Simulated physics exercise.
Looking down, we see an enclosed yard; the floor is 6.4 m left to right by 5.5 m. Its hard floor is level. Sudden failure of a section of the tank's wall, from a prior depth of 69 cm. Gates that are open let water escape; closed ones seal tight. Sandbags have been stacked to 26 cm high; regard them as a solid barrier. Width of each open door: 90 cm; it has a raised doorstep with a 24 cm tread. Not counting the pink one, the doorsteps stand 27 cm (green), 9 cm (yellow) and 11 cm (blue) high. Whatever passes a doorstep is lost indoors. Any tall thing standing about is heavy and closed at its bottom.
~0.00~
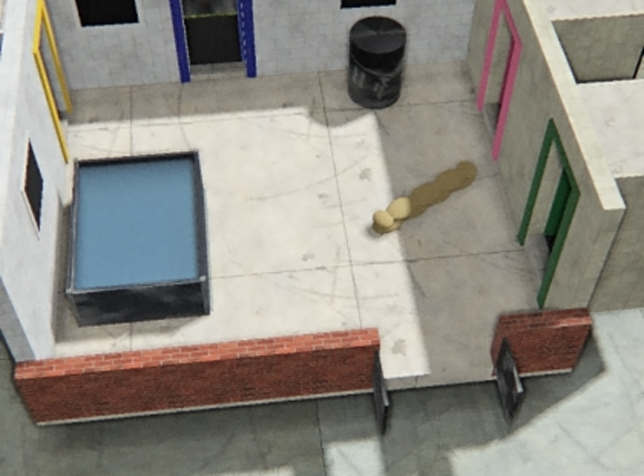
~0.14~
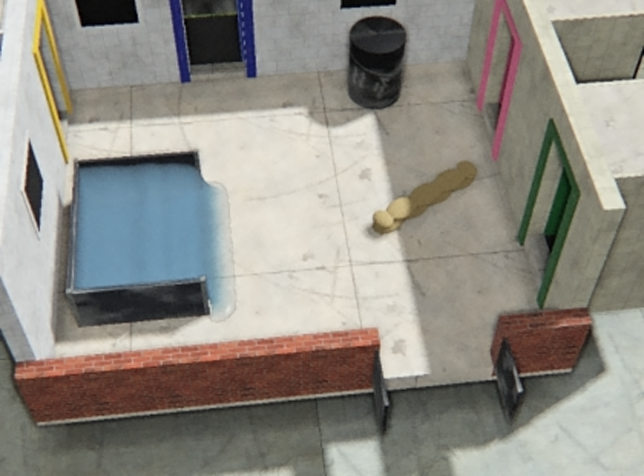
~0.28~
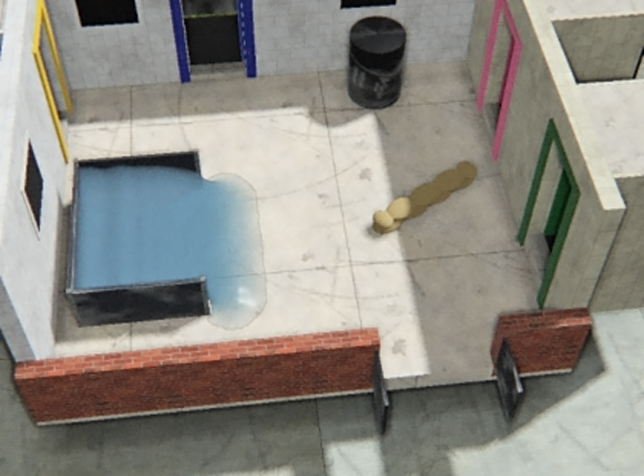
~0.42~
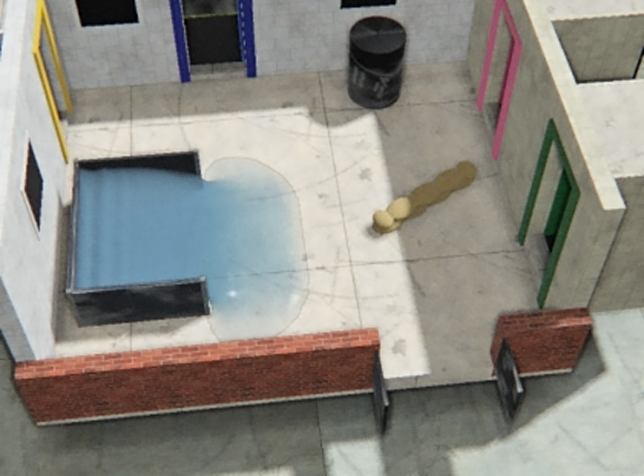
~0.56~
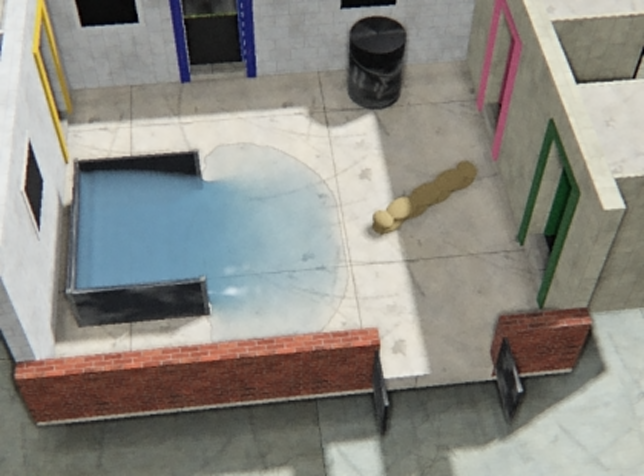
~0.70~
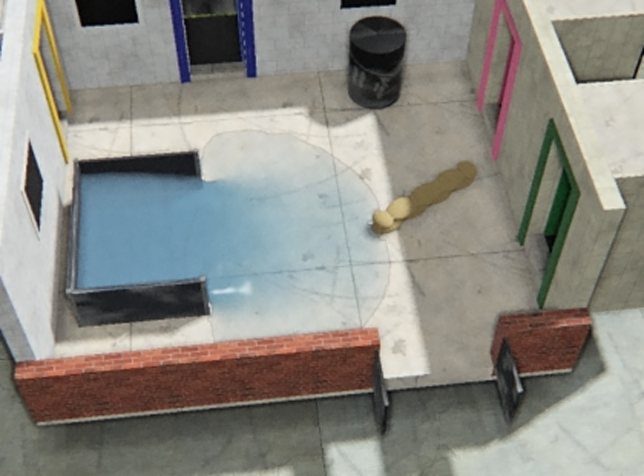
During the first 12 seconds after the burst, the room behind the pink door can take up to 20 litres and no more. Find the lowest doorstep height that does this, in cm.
The lowest height is about 22 cm.
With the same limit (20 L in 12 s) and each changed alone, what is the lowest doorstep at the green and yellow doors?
Some 23 cm for green, some 8.0 cm for yellow.
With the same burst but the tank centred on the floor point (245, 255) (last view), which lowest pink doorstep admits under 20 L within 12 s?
A minimum of about 20 cm.
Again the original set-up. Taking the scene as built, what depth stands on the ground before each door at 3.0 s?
Door by door in centimetres - green 24, pink 23, yellow 0, blue 1.
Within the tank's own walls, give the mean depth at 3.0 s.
About 11 cm.
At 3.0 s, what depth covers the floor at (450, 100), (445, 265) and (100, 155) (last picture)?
That's 19, 5 and 0 cm, in the order given.
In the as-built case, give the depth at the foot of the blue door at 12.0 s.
About 7.0 centimetres deep.
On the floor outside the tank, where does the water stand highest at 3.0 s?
(462, 64).
After 1.4 s water covers 50 % of the floor, deepest (40 cm) near (371, 229); it has not reached the pink door.
After 3.0 s water covers 65 % of the floor, deepest (38 cm) near (462, 64); 23 cm at the pink door, 44 litres in over its 17 cm doorstep.
After 12.0 s water covers 95 % of the floor, deepest (14 cm) near (74, 265); 3 cm at the pink door, 64 litres in over its 17 cm doorstep.
At the pink door as built, the water arrived by 1.6 s and peaked near 27 cm at 2.0 s.
With a doorstep of 20 cm, 35 litres would have come in within the 12 s; with 28 cm, 2 litres. So under 20 litres takes about 22 cm.
